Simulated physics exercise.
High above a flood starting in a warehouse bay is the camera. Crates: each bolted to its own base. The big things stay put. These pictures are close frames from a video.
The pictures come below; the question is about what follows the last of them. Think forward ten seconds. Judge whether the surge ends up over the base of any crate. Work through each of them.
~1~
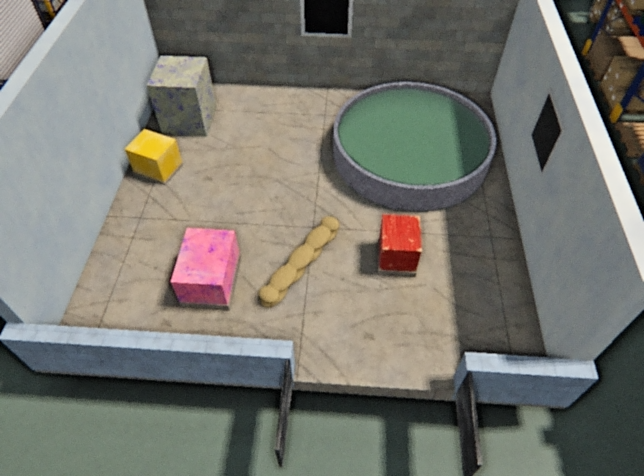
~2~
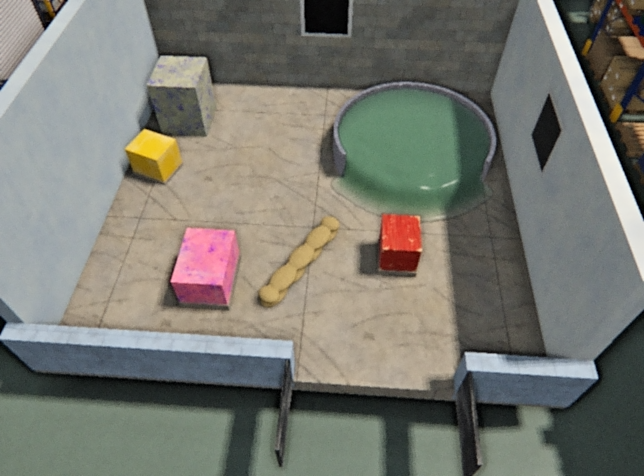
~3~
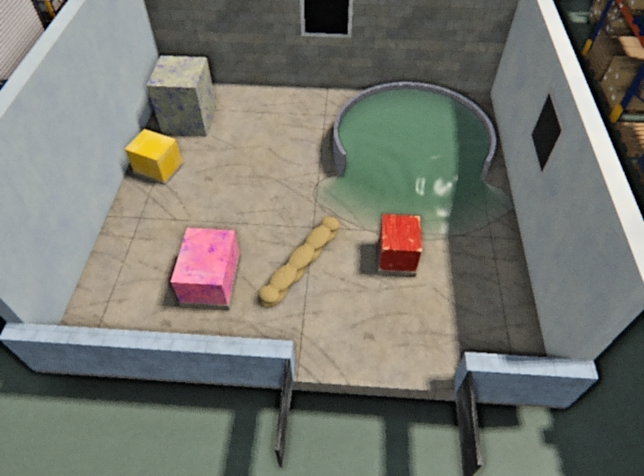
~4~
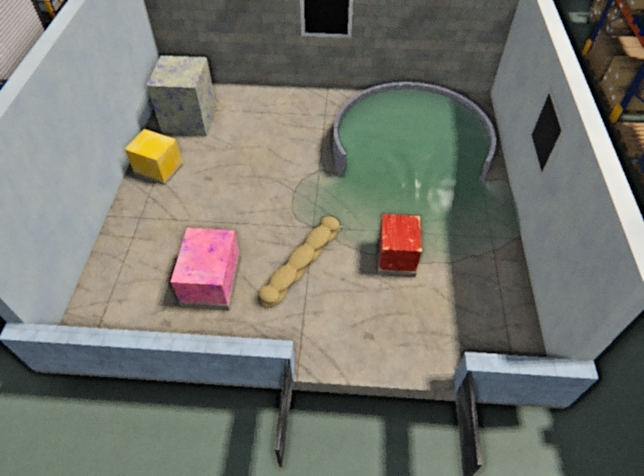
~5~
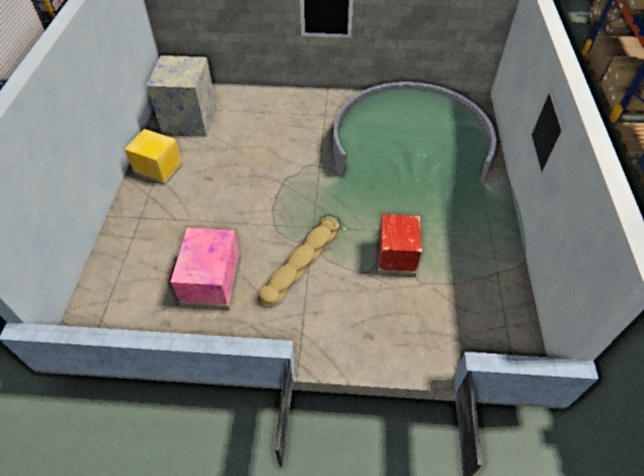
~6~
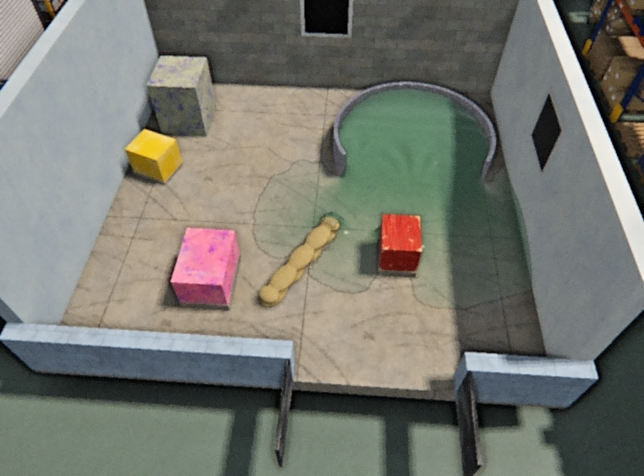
At the end, pink crate: Untouched; red crate: Touched; yellow crate: Touched.
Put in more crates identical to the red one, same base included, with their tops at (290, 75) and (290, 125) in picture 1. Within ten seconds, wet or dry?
Stays clear, then stays clear.
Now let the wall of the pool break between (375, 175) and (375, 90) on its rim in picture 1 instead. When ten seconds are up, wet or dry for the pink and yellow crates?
The pink crate is reached; the yellow crate is reached.
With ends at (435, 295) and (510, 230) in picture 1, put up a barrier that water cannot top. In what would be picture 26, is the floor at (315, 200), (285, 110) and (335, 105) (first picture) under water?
The first point comes out inundated, the next unwetted, the last unwetted.
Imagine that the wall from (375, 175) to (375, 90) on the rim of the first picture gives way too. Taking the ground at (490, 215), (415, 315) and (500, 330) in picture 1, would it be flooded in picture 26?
In order: Spared, spared, spared.
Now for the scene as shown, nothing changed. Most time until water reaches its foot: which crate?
Go for the yellow one.
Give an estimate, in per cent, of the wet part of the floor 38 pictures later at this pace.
Close to 75 %.
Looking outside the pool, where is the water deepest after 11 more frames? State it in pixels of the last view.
At about (542, 357).
A moment on, water covers 35 % of the floor; the pink crate water round its plinth, the red crate water round its plinth, the yellow crate not reached.
Next, water covers 50 % of the floor; the pink crate water round its plinth, the red crate water round its plinth, the yellow crate not reached.
Then, water covers 65 % of the floor; the pink crate water round its plinth, the red crate water round its plinth, the yellow crate water round its plinth.
Later, water covers 75 % of the floor; the pink crate water round its plinth, the red crate water round its plinth, the yellow crate water round its plinth.
In the end, water covers 95 % of the floor; the pink crate stayed above the water, the red crate was topped, the yellow crate was topped.
